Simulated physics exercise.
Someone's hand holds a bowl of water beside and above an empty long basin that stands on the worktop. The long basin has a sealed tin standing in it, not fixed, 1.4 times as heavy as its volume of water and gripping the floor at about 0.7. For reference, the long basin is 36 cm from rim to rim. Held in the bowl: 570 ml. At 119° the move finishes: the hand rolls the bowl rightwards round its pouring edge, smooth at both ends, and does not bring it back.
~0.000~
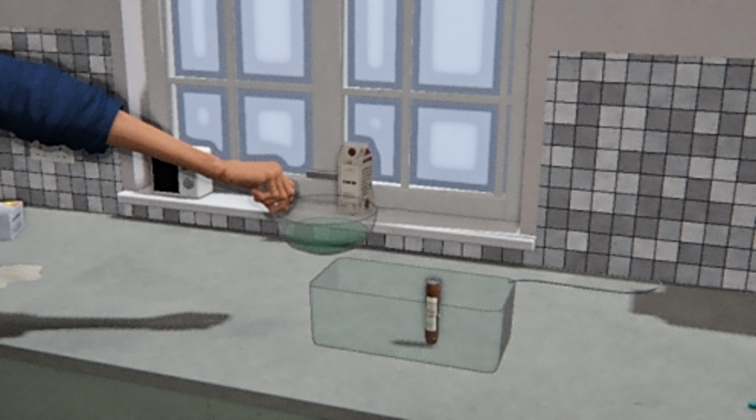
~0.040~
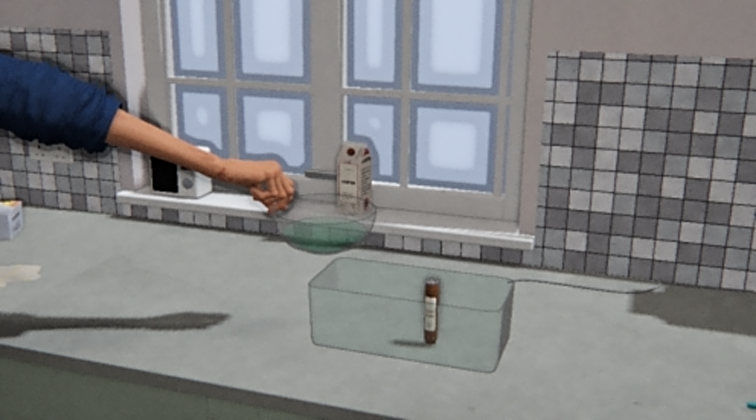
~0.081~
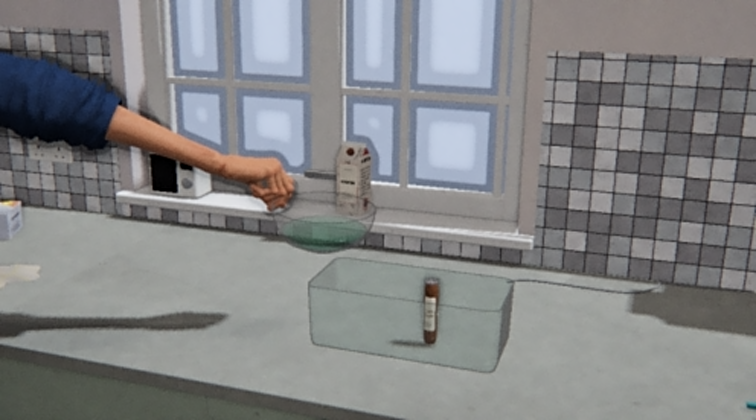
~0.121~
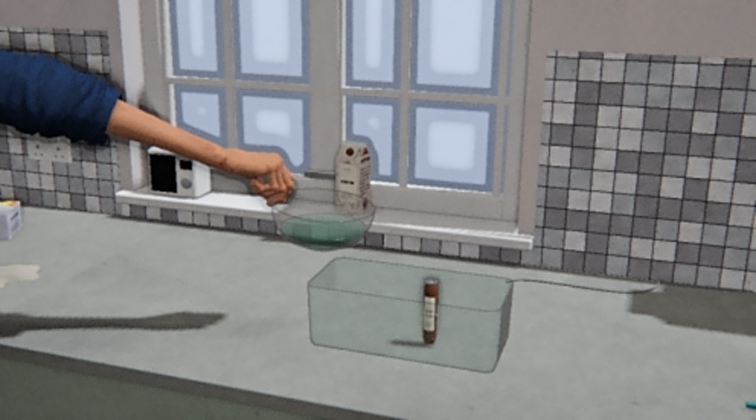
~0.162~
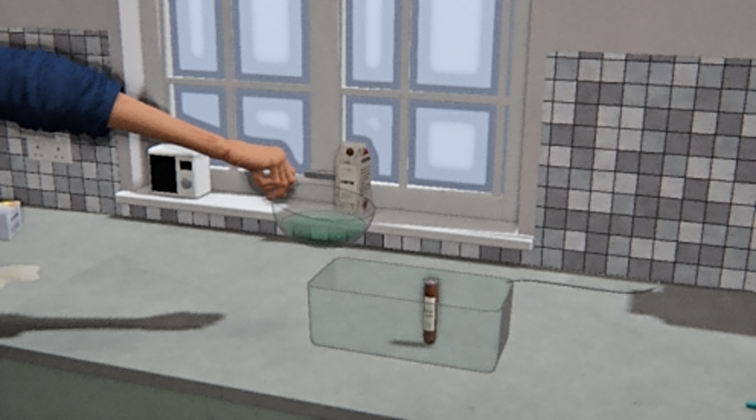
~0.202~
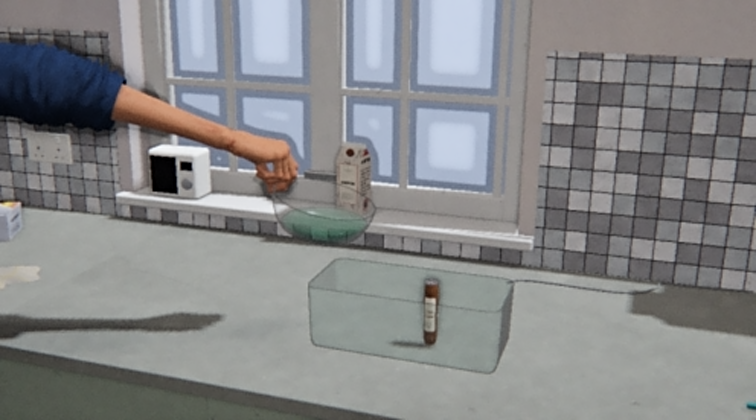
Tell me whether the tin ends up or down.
Down.
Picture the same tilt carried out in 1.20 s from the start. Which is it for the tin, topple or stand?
The tin topples.
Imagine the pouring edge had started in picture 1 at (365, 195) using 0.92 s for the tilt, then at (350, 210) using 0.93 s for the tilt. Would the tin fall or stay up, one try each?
Run one: It tumbles. Run two: It does not tip.
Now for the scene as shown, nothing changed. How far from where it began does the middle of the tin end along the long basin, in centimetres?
Shift of tin centre: Approx. 7.0 cm.
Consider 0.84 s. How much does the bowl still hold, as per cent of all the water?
Close to 0 in a hundred.
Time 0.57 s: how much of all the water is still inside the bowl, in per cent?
I reckon about 50 in a hundred is still held.
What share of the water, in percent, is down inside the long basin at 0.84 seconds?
90 per cent, give or take a little.
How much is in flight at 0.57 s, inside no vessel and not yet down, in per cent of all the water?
Near 48 per cent at that moment.
Then, 0.57 s in, the tilt is 80° and 50 per cent is still to pour; the tin stands where it began.
Then, 0.84 s in, the tilt is 116° and 0 per cent is still to pour; the tin leans 23°.
Then, 1.12 s in, the tilt is 119° and 0 per cent is still to pour; the tin lies on its side.
Then, 1.43 s in, the tilt is 119° and 0 per cent is still to pour; the tin lies on its side.
Finally, the tin lies on its side.
